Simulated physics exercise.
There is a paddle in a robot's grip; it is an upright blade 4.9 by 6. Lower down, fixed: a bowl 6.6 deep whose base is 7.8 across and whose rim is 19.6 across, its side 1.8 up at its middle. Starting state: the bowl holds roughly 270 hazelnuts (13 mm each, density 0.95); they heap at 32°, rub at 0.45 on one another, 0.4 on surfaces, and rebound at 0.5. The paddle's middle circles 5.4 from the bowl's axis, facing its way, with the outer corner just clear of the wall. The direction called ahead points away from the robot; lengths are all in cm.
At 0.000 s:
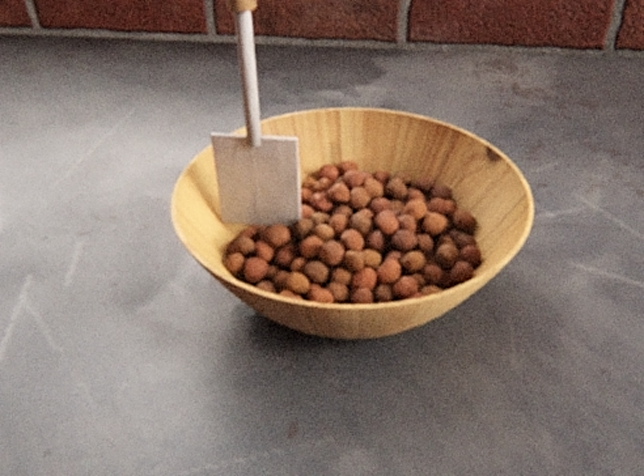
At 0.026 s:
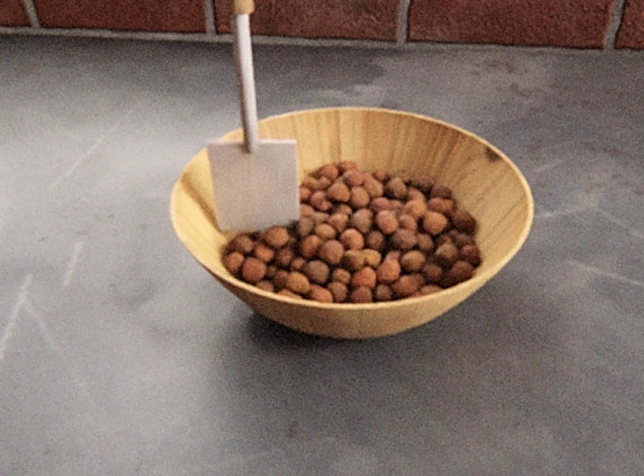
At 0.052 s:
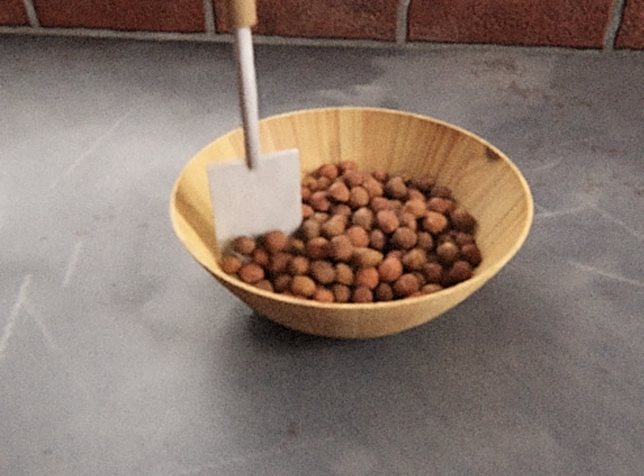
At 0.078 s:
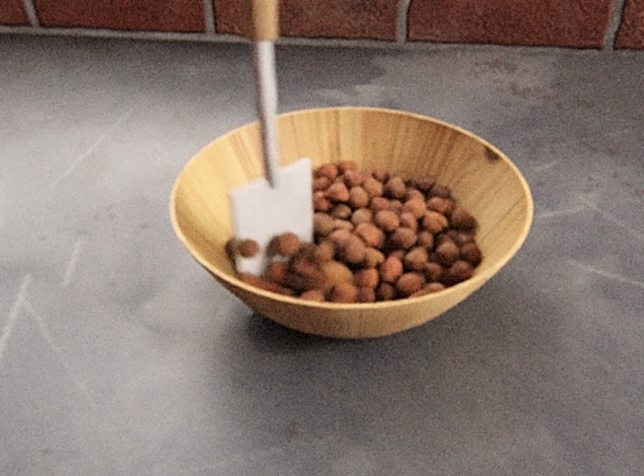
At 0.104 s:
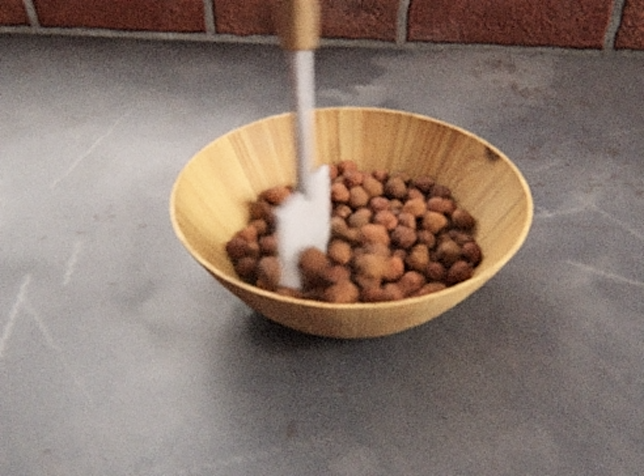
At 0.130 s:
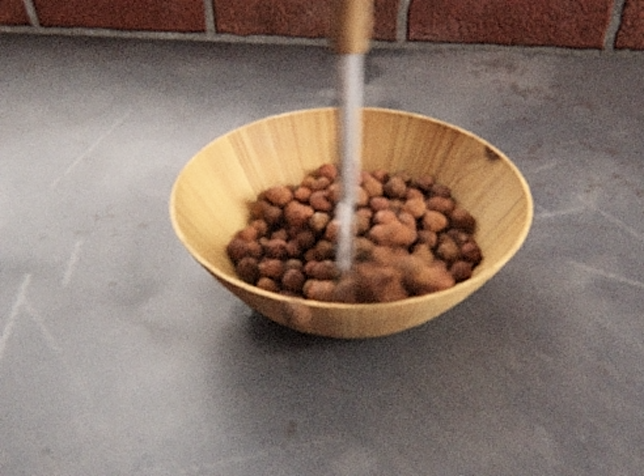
A flat white paddle dips into a wooden bowl of brown hazelnuts and sweeps right, turning edge-on.
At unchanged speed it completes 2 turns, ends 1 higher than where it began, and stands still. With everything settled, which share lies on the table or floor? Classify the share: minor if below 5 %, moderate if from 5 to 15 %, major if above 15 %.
Major, above 15 %.
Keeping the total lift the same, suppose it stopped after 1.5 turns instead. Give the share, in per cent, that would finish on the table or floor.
20 %.
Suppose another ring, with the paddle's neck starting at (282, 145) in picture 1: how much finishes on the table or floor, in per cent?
Close to 30 in a hundred.
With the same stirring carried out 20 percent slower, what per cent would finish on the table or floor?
Then roughly 15 per cent.
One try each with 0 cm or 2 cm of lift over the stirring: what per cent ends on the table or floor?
Roughly 40 and 20 per cent.
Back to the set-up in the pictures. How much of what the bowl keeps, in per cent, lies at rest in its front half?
I'd say around 50 per cent.
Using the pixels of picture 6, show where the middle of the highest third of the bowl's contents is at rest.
I'd put it at about (348, 236).
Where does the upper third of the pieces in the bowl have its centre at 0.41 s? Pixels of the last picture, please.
Roughly at (271, 210).
After 0.41 s, 338° round, highest piece 9 above the table; 222 in the bowl, 21 on the table or floor, 24 in flight or on the tool.
After 0.69 s, 221° round, highest piece 8 above the table; 205 in the bowl, 62 on the table or floor.
After 1.03 s, 0° round, highest piece 4 above the table; 204 in the bowl, 63 on the table or floor.
After 1.73 s, 0° round, highest piece 4 above the table; 204 in the bowl, 63 on the table or floor.
At rest, 204 in the bowl, 63 on the table or floor. That is 24 % on the table or floor.
